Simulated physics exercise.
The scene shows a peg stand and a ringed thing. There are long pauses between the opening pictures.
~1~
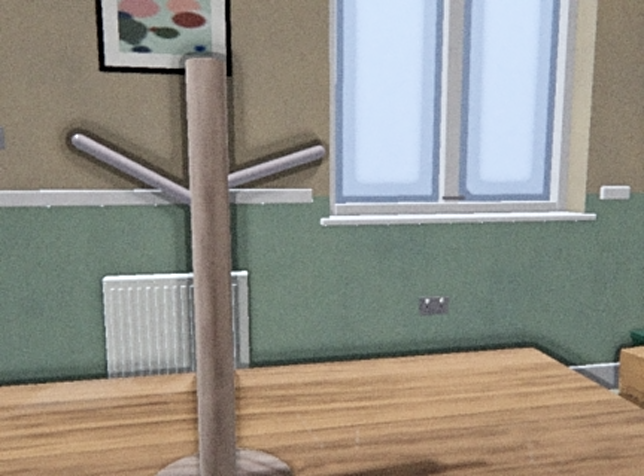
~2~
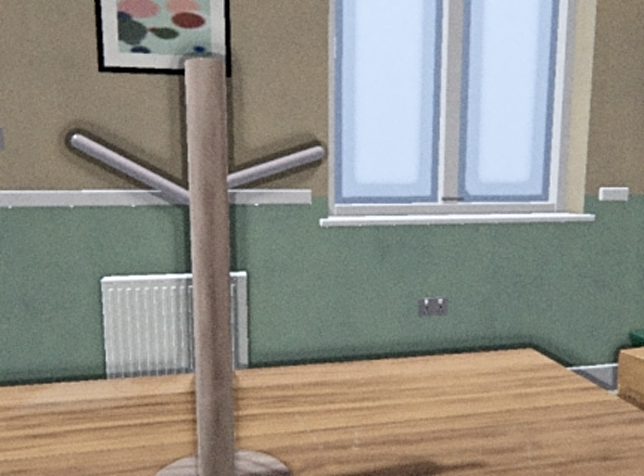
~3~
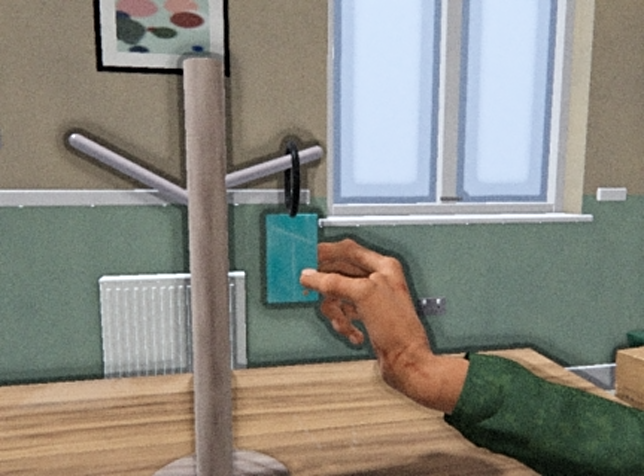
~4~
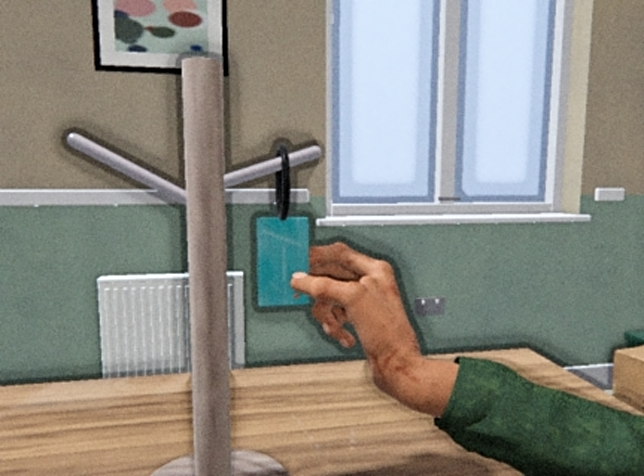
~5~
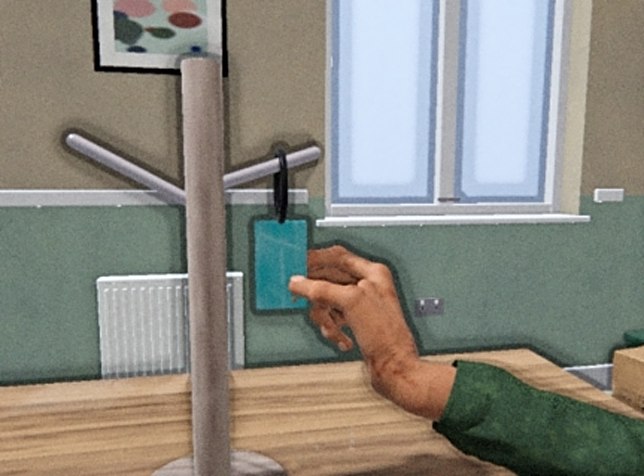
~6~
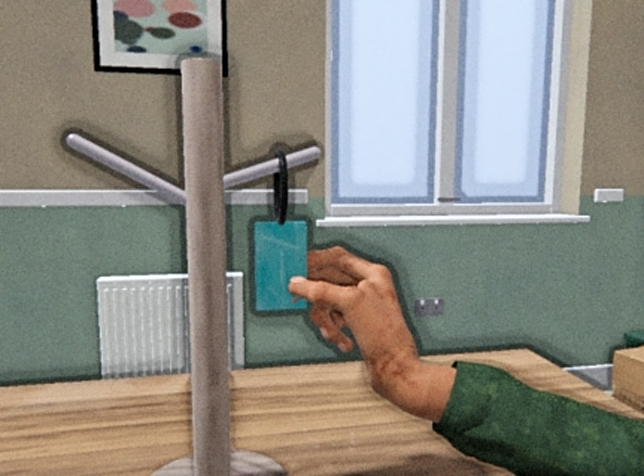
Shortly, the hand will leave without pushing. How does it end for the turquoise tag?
The turquoise tag is left hanging.
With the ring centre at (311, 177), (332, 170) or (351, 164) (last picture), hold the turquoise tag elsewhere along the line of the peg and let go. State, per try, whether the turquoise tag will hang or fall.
Try by try, the turquoise tag clings on, goes down, then goes down.
Then, 0.20 s later than the last frame, turquoise tag at rest near (281, 230).
When it is over, the turquoise tag stays on its peg, near (281, 230).
